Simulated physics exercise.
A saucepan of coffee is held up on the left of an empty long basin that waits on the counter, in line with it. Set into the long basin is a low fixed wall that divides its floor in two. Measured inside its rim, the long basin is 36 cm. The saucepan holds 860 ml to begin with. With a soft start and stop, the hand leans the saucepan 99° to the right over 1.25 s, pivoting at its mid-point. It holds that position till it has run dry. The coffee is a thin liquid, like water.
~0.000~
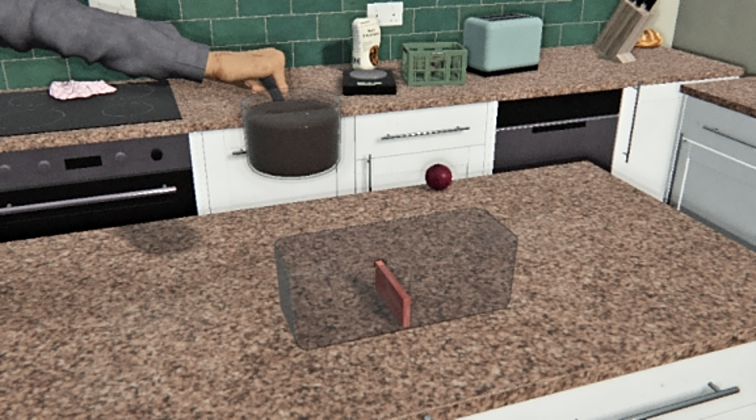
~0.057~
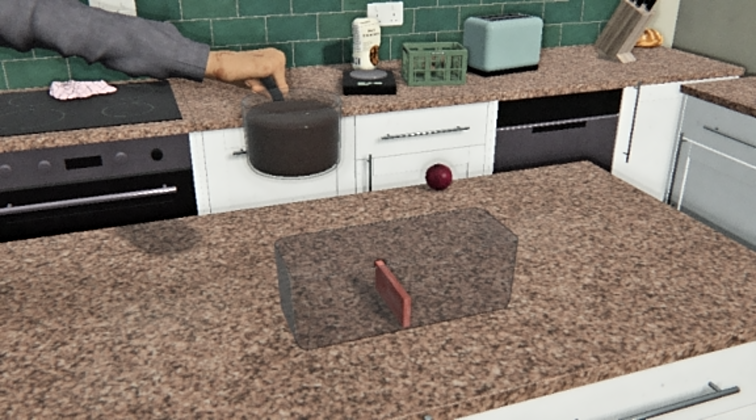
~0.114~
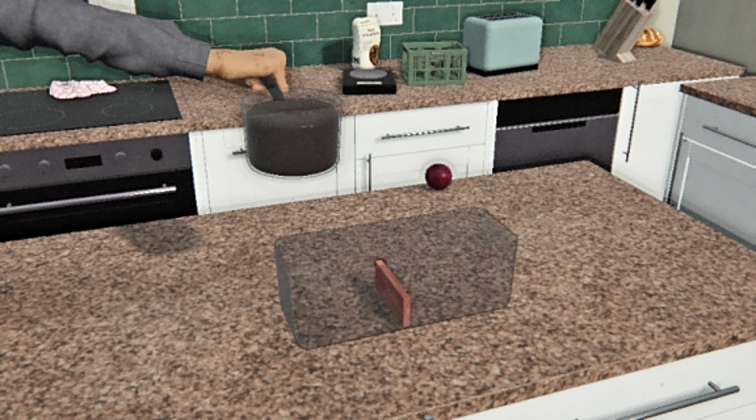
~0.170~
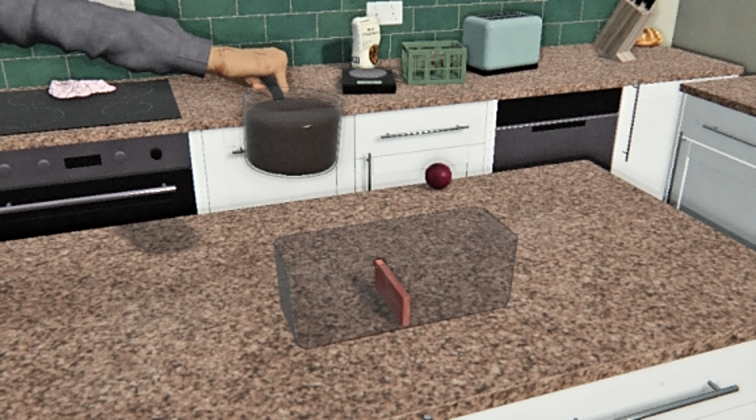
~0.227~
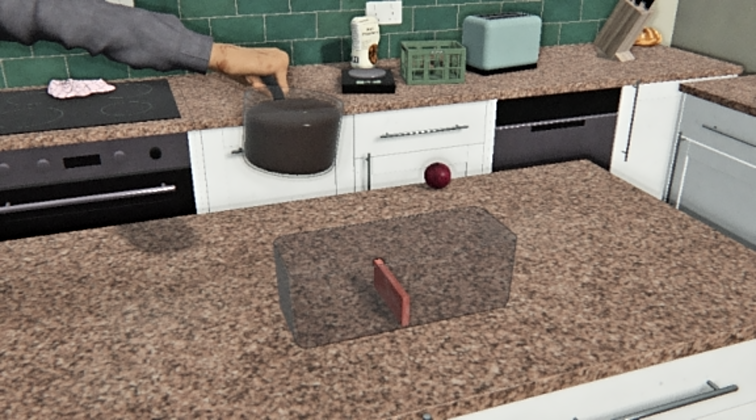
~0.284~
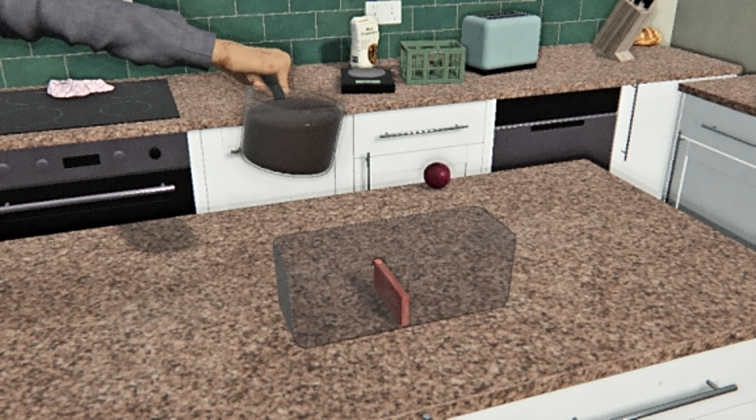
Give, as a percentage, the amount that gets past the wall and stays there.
Past the wall: About 64 %.
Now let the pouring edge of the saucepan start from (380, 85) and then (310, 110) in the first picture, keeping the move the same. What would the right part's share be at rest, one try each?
Respectively 95 and 5 %.
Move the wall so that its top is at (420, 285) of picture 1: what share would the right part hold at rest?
Then it comes to around 15 per cent.
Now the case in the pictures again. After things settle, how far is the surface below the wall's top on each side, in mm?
36 mm left, 26 mm right.
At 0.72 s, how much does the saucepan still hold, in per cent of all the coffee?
Still held: Roughly 72 % of the total.
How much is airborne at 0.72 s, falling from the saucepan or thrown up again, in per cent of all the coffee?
My guess is roughly 24 %.
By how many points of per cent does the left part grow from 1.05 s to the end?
Around 28 in a hundred.
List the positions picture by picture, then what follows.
In the first frame, it leans 0°; its right rim is at (338, 97); the coffee meets the walls at (244, 116) and (336, 107); the long basin's rim runs from (282, 260) to (500, 224); the wall's top is at (392, 280).
In the second frame, it leans 1°; its right rim is at (338, 98); the coffee meets the walls at (244, 117) and (335, 108).
In the third frame, it leans 2°; its right rim is at (339, 98); the coffee meets the walls at (244, 116) and (336, 108).
In the fourth frame, it leans 4°; its right rim is at (340, 100); the coffee meets the walls at (246, 115) and (336, 107).
In the fifth frame, it leans 8°; its right rim is at (341, 102); the coffee meets the walls at (245, 114) and (337, 107).
In the sixth frame, it leans 12°; its right rim is at (342, 106); the coffee meets the walls at (245, 117) and (338, 107).
After 0.72 s the tilt is 62° and 72 per cent is still to pour, 2 is left of the wall and 2 right of it.
After 1.05 s the tilt is 93° and 21 per cent is still to pour, 7 is left of the wall and 51 right of it.
After 1.38 s the tilt is 99° and 3 per cent is still to pour, 29 is left of the wall and 63 right of it.
After 1.75 s the tilt is 99° and 0 per cent is still to pour, 35 is left of the wall and 64 right of it.
In the end 35 per cent lies left of the wall, 64 right of it and 1 outside.
